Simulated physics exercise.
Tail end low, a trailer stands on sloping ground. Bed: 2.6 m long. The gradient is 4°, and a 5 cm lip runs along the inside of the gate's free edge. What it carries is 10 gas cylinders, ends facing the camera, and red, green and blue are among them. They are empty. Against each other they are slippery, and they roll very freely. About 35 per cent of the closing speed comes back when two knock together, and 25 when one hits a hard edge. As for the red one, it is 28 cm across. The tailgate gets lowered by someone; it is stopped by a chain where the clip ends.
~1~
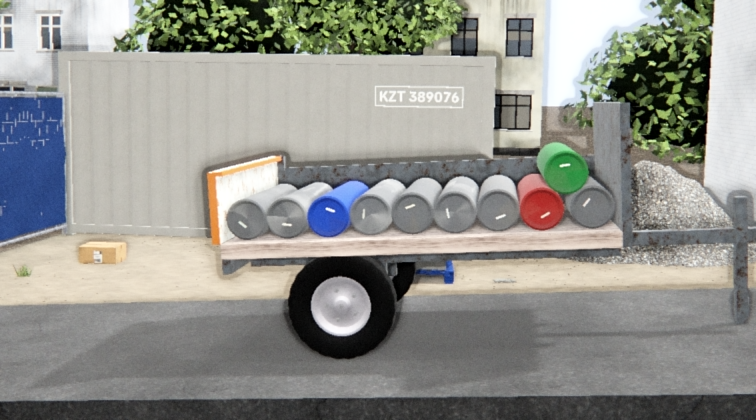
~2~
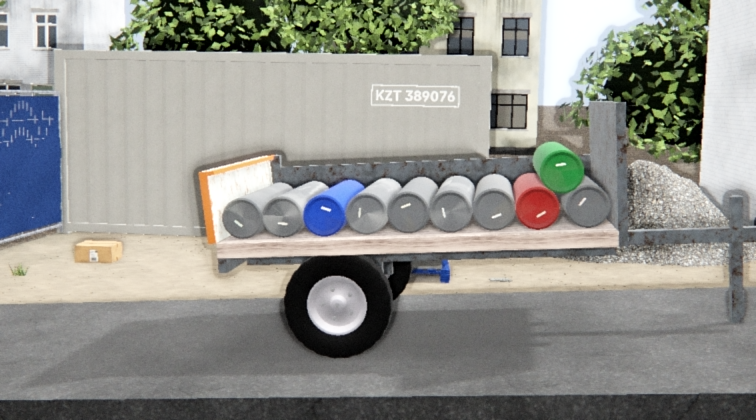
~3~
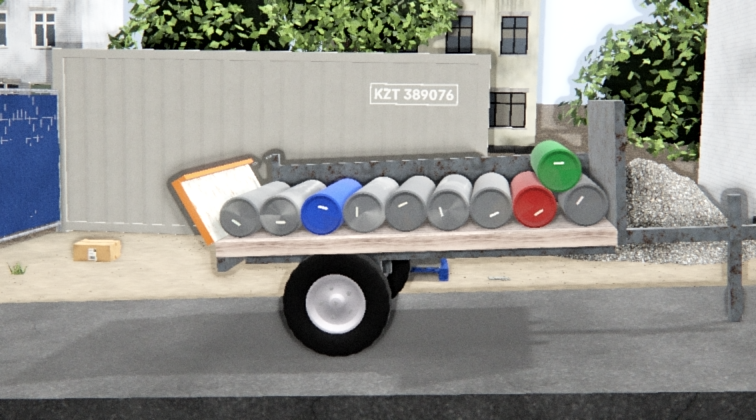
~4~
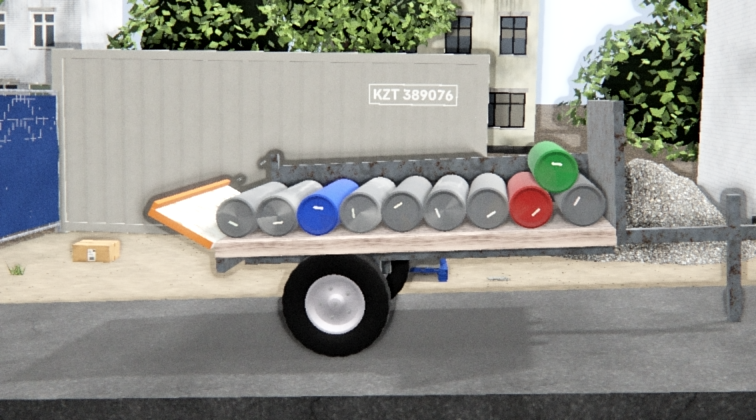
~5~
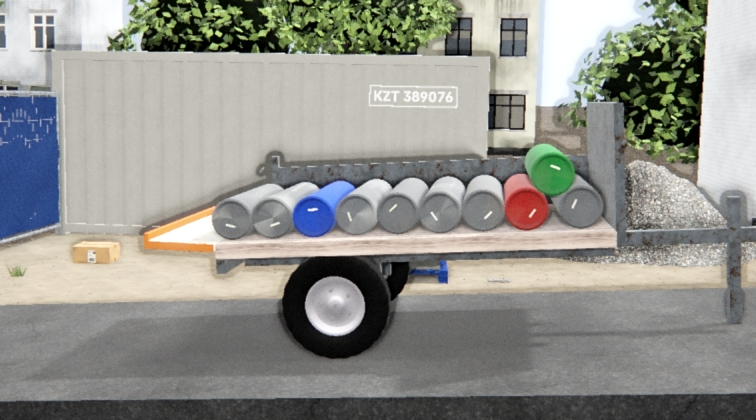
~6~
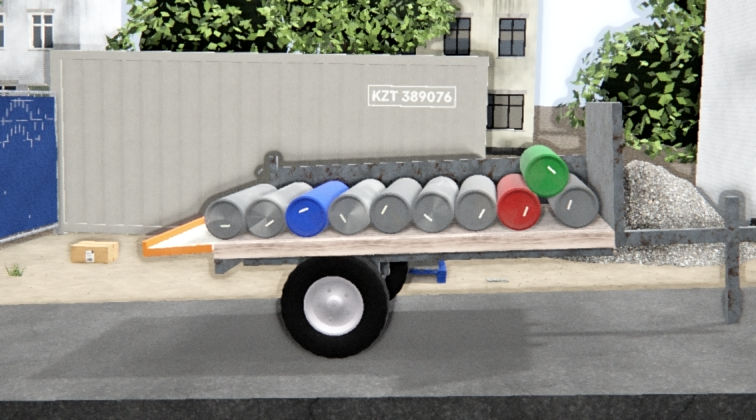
Roadside by a container, a parked trailer's orange-edged tailgate swinging down to the left, its row of cylinders rolling slightly left.
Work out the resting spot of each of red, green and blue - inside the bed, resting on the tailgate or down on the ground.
Resting spots - red: Inside the bed, green: Inside the bed, blue: Resting on the tailgate.
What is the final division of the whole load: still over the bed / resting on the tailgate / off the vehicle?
7 - 2 - 1.
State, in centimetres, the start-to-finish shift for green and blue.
Estimates - green near 70, blue near 80.
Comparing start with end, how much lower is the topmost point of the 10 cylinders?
25 cm.
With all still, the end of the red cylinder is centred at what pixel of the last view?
It comes to rest around (410, 213).
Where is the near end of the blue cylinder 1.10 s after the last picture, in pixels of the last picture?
Roughly at (241, 219) in the last picture.
Then, 0.5 s past the sixth picture, red is on the bed, 185 cm short of the hinge, rolling left; green is up on others, 210 cm short of the hinge, rolling left; blue is on the bed, 45 cm short of the hinge, rolling left; 0 gone off the back.
Then, 1.1 s past the sixth picture, red is on the bed, 155 cm short of the hinge, rolling left; green is on the bed, 205 cm short of the hinge, rolling left; blue is on the bed, 15 cm short of the hinge, rolling left; 0 gone off the back.
Then, 1.8 s past the sixth picture, red is on the bed, 135 cm short of the hinge, rolling left; green is on the bed, 195 cm short of the hinge, rolling left; blue is on the gate, 5 cm past the hinge, rolling left; 1 gone off the back.
Finally (4.3 s after the last picture), red is on the bed, 130 cm short of the hinge; green is on the bed, 160 cm short of the hinge; blue is on the gate, 10 cm past the hinge; 1 gone off the back.
